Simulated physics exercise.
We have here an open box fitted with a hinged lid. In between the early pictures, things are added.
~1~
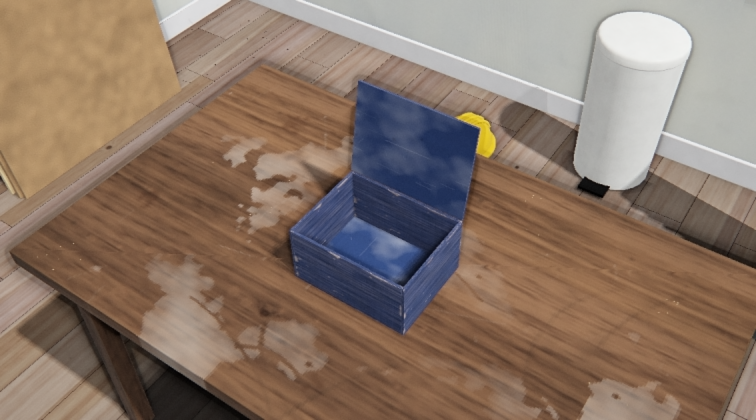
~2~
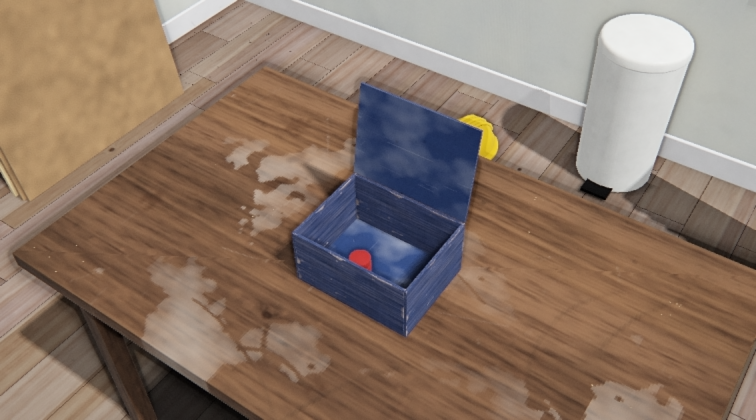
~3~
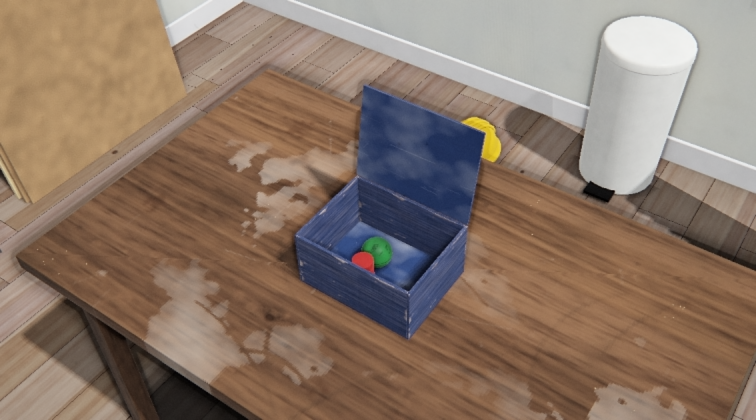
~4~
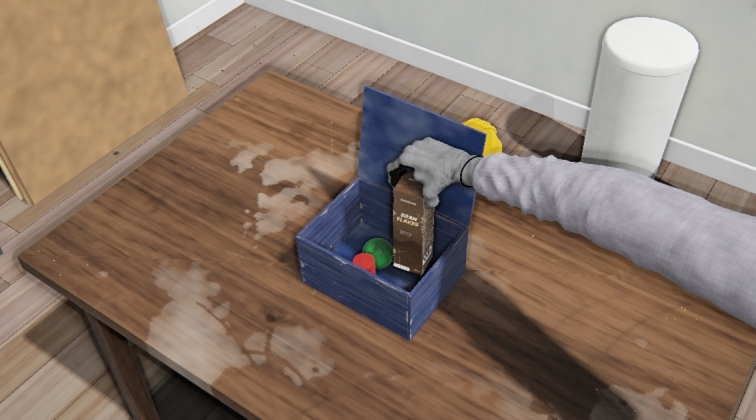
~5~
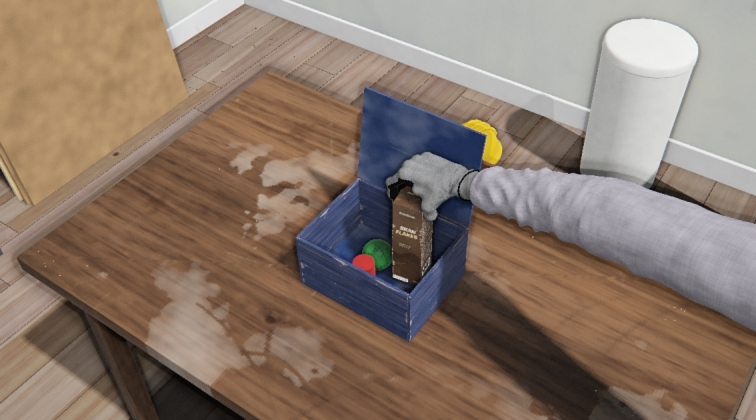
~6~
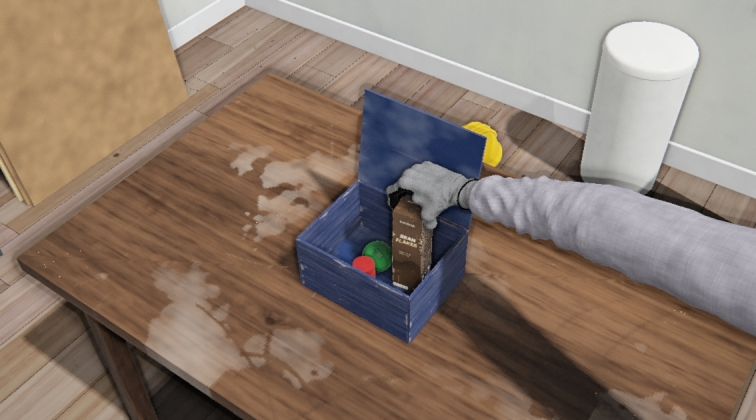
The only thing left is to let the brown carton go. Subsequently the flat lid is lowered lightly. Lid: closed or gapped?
Turns out there's not enough room for the lid.
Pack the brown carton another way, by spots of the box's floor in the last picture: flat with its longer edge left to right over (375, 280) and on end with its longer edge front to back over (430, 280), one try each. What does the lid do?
On the first try the lid goes all the way down, and on the second it stays partly open.
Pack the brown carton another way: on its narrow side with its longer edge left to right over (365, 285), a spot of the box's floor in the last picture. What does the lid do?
Lid: Closed.
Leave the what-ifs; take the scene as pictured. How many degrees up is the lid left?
Angle above rim: About 20°.
Then, 1.50 s past the last view, lid 66° above the rim.
Then, 2.10 s past the last view, lid 32° above the rim; brown carton rocked 25° from its first pose near (402, 261).
Finally, lid 21° above the rim; down or leaning hard in the box, brown carton; the other 2 still in place. Final places as the last picture's camera would see them, brown carton near (401, 272).
